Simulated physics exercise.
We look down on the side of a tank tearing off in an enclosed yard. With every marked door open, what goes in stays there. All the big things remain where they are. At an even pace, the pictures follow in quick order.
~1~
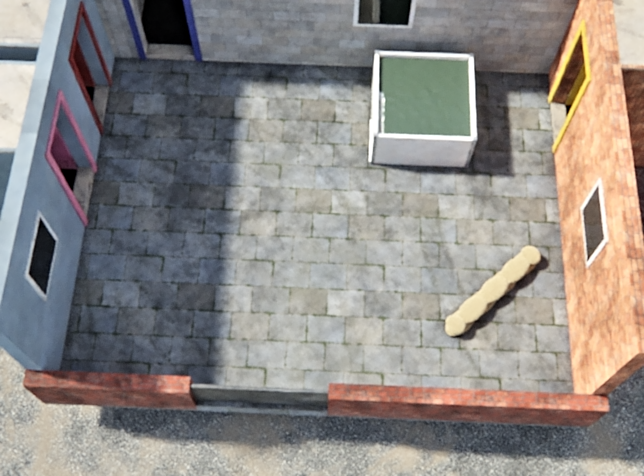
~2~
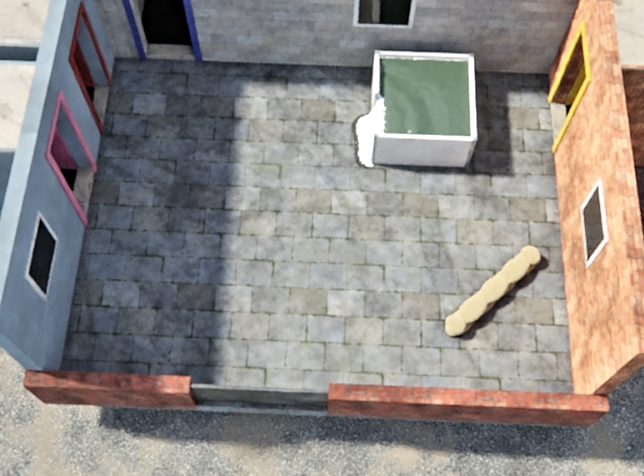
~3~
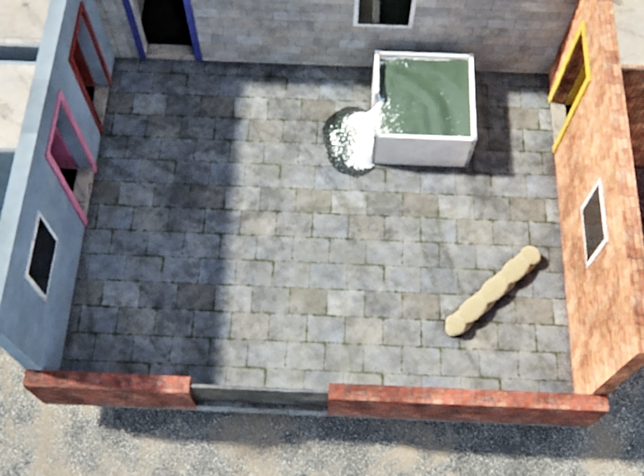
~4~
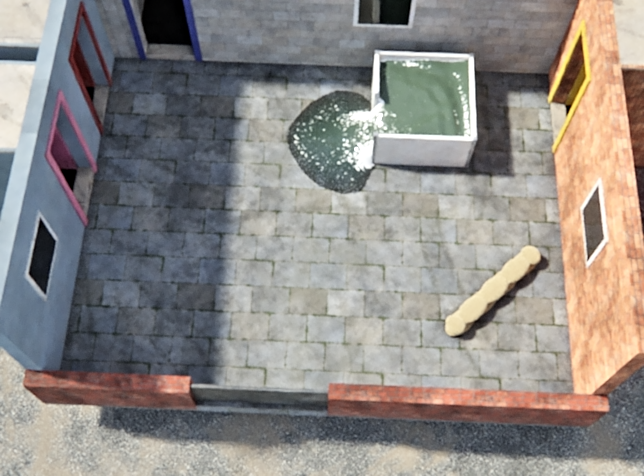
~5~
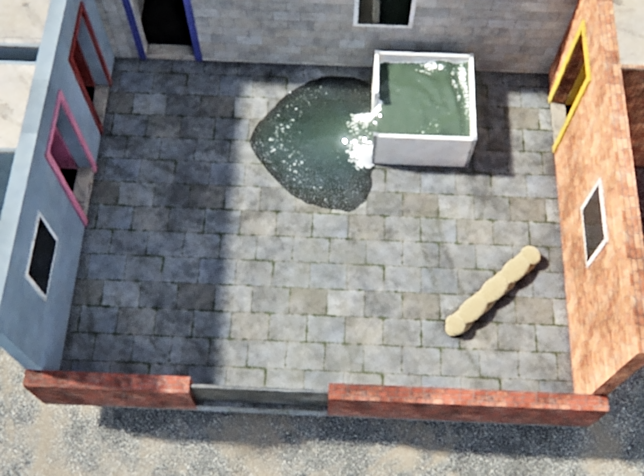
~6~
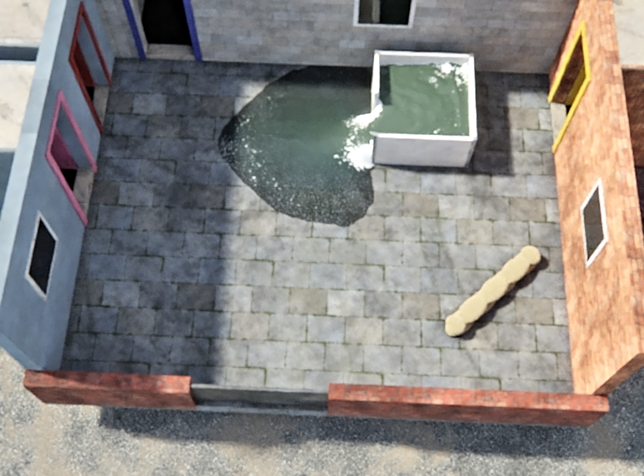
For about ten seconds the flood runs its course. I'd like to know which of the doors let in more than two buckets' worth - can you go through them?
In order: The blue door will most likely not exceed two buckets; the yellow door will most likely not exceed two buckets; the pink door will most likely not exceed two buckets; the red door will most likely exceed two buckets.
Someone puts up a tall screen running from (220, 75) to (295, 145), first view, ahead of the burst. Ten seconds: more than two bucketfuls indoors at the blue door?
The blue door falls short.
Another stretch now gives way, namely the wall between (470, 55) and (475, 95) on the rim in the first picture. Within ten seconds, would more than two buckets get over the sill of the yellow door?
Result - yellow door: Beyond the limit.
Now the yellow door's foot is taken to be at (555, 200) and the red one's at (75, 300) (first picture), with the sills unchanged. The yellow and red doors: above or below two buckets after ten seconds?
Result: Yellow ends up below; red ends up above.
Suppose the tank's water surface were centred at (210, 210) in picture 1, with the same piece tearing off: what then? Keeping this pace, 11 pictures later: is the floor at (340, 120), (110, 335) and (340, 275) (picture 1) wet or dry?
Going through the three spots in turn: Stays untouched, gets wet, stays untouched.
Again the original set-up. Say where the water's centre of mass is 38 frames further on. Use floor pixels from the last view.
About (232, 212).
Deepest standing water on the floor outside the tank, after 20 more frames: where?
Deepest point: About (60, 372).
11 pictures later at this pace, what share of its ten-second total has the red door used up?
I get 15 per cent.
A moment on, water covers 35 % of the floor; the blue door not reached, the yellow door not reached, the pink door not reached, the red door not reached.
Next, water covers 45 % of the floor; the blue door wet at the sill, nothing in, the yellow door not reached, the pink door wet at the sill, nothing in, the red door over two buckets in.
Then, water covers 50 % of the floor; the blue door wet at the sill, nothing in, the yellow door not reached, the pink door wet at the sill, nothing in, the red door far over two buckets in.
Later, water covers 55 % of the floor; the blue door wet at the sill, nothing in, the yellow door not reached, the pink door wet at the sill, nothing in, the red door far over two buckets in.
In the end, water covers 80 % of the floor; the blue door wet at the sill, nothing in, the yellow door not reached, the pink door wet at the sill, nothing in, the red door far over two buckets in.
